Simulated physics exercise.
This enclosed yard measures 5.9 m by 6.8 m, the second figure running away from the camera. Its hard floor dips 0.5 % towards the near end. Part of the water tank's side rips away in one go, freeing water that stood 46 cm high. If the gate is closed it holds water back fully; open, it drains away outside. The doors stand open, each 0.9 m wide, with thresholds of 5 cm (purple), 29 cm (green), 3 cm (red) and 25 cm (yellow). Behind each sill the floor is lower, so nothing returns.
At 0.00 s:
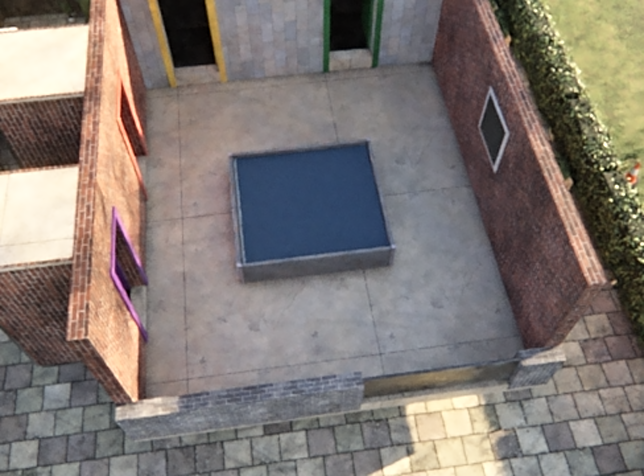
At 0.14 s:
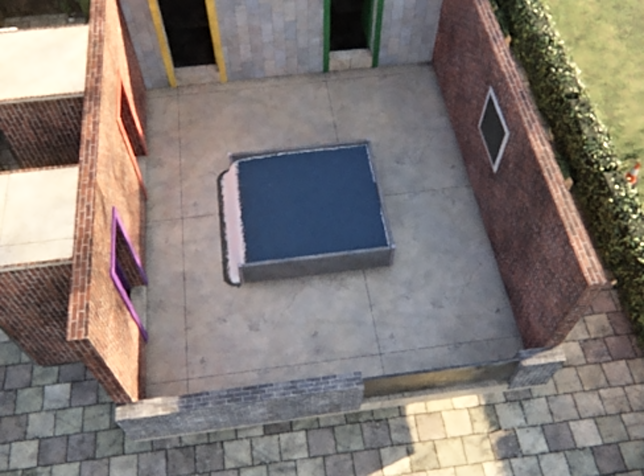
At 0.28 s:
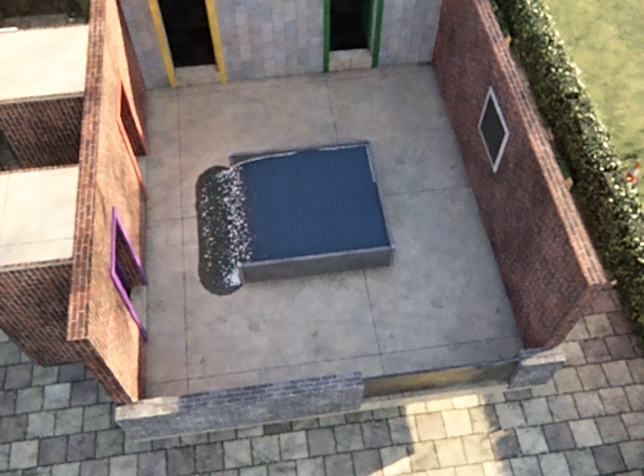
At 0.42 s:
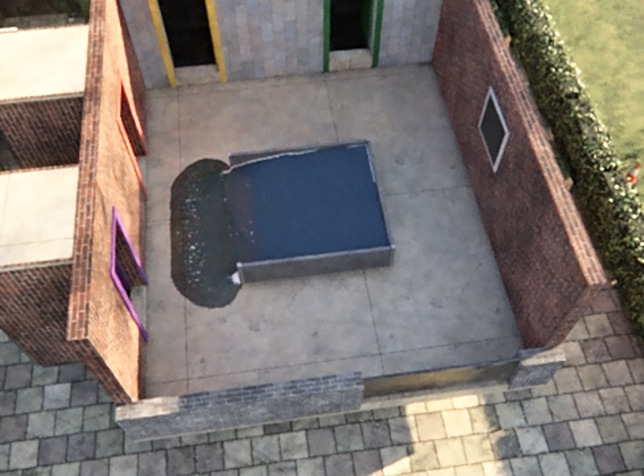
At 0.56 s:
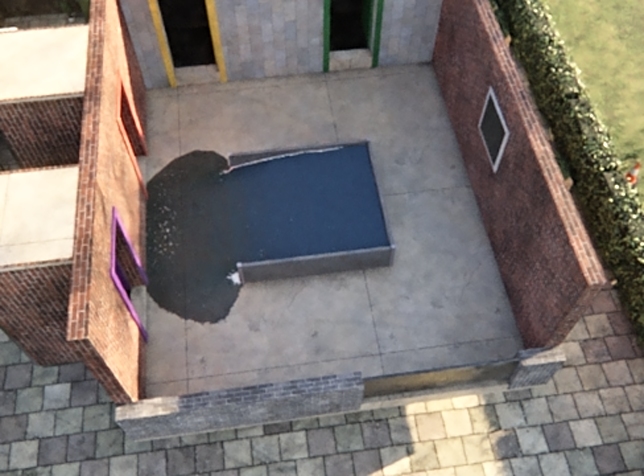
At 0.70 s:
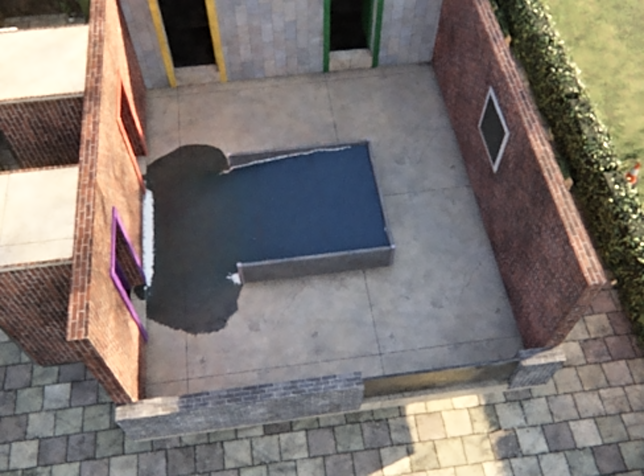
In a brick-walled yard, water bursts from the tank's left side and spreads to the left wall.
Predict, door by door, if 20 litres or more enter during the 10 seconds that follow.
The water let in: At the purple door it exceeds the limit; at the green door it stays under the limit; at the red door it passes the limit; at the yellow door it does not reach the limit.
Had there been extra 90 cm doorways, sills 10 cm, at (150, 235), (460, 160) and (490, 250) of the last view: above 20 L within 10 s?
In that order: Past it, below, under.
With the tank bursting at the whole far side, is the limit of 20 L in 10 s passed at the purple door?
Then: Purple below.
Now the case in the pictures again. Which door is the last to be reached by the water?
It is the green one.
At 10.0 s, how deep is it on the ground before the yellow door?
About 4.0 cm.
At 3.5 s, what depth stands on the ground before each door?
Depths in cm: Purple 14, green 0, red 14, yellow 17.
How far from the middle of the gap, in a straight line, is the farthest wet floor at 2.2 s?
Some 3.8 m out.
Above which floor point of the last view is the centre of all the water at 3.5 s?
Near (227, 232).
After 1.4 s water covers 20 % of the floor and is deepest (34 cm) near (158, 242); purple door 17 cm at the sill, 21 L in, green door not reached, red door 15 cm at the sill, 31 L in, yellow door not reached.
After 2.2 s water covers 20 % of the floor and is deepest (32 cm) near (168, 241); purple door 18 cm at the sill, 75 L in, green door not reached, red door 17 cm at the sill, 99 L in, yellow door not reached.
After 3.5 s water covers 35 % of the floor and is deepest (30 cm) near (147, 405); purple door 14 cm at the sill, 156 L in, green door not reached, red door 14 cm at the sill, 200 L in, yellow door 17 cm at the sill, 0 L in.
After 6.0 s water covers 80 % of the floor and is deepest (14 cm) near (147, 417); purple door 9 cm at the sill, 203 L in, green door 3 cm at the sill, 0 L in, red door 7 cm at the sill, 267 L in, yellow door 11 cm at the sill, 0 L in.
After 10.0 s water covers 100 % of the floor and is deepest (12 cm) near (377, 192); purple door 6 cm at the sill, 222 L in, green door 2 cm at the sill, 0 L in, red door 5 cm at the sill, 295 L in, yellow door 4 cm at the sill, 0 L in.
